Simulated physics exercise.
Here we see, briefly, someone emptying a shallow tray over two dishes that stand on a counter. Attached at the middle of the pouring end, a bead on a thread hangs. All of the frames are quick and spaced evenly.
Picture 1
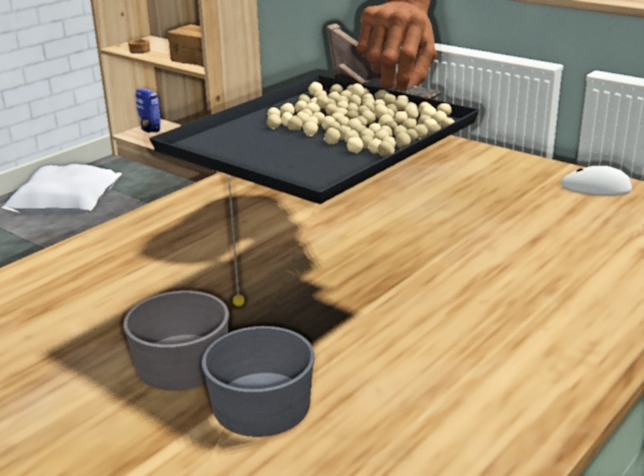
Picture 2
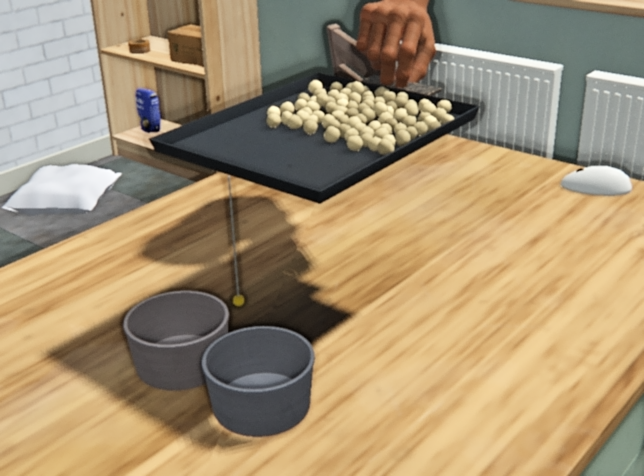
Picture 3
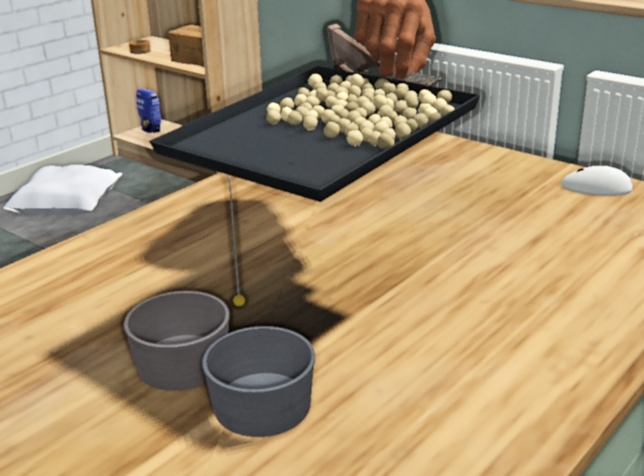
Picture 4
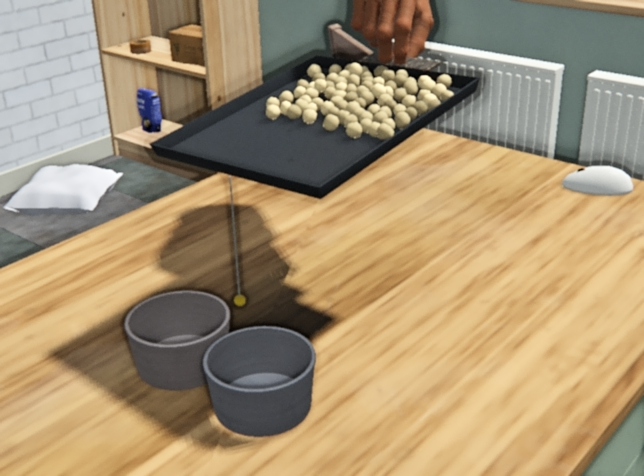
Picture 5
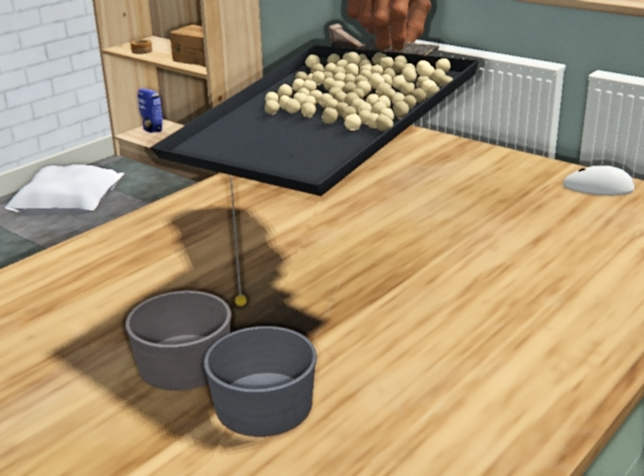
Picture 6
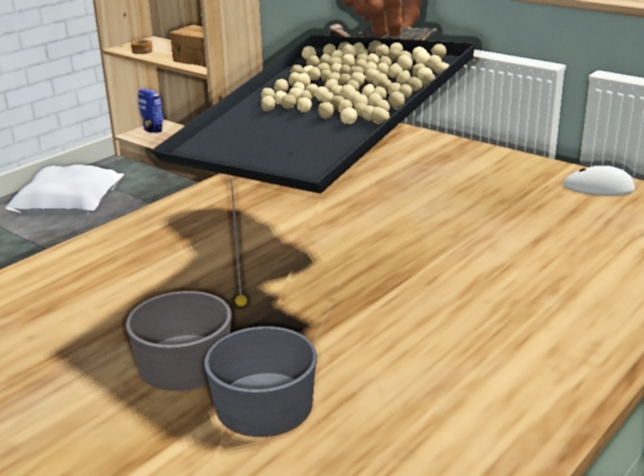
A hand slowly tilts a dark tray of round nuts above two grey dishes.
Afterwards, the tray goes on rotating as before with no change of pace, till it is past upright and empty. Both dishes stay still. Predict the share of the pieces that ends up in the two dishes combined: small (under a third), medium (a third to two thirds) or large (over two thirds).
Medium.
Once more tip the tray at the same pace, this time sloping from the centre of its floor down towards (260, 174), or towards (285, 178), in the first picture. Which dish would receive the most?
One: Right. Two: The right-hand dish.
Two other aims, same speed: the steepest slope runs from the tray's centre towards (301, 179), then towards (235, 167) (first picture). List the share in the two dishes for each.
Lab note: Case 1 near 50 %, case 2 near 80 %.
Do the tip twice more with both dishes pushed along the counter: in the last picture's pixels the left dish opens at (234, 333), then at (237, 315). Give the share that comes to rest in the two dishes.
About 10% on the first try and 20% on the second.
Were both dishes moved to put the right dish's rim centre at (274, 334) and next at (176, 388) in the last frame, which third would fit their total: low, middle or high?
Taking the tries in order: The middle third and under a third.
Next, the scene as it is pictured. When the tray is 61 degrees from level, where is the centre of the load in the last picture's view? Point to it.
The centre of the load shows up near (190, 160) in the last view.
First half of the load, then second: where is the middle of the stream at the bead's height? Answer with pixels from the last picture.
Early-half point (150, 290); late-half point (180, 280).
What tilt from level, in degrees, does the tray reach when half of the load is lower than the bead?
Angle reached: About 90°.
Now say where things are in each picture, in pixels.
Corners of the pouring end near (154, 137) and (320, 189), level; middle of the load near (363, 113), macadamia nuts; left dish near (140, 359); right dish near (222, 403); bead on its thread near (239, 300), in the first frame.
Corners of the pouring end near (154, 138) and (319, 189), level; middle of the load near (363, 111), in the second frame.
Corners of the pouring end near (154, 140) and (319, 187), tipped barely, lowest at the left corner; middle of the load near (363, 104), in the third frame.
Corners of the pouring end near (155, 143) and (318, 184), tipped a little, lowest at the left corner; middle of the load near (362, 93), in the fourth frame.
Corners of the pouring end near (156, 146) and (318, 182), tipped a little, lowest at the left corner; middle of the load near (364, 88), in the fifth frame.
Corners of the pouring end near (156, 149) and (316, 179), tipped clearly, lowest at the left corner; middle of the load near (358, 80), only a few on the move; left dish near (143, 359); right dish near (224, 403), in the sixth frame.
Shortly afterwards, tray tipped steeply; near two thirds on the tray; a little in the left dish; a little outside both; a little in the air.
Next, tray tipped past a quarter turn; a little on the tray; near a third in the left dish; near a third outside both; near a quarter in the air.
Some moments later, tray tipped past a quarter turn; near half in the left dish; near half outside both.
In the end, tray tipped past a quarter turn; none at all in the right dish; near half in the left dish; near half outside both.
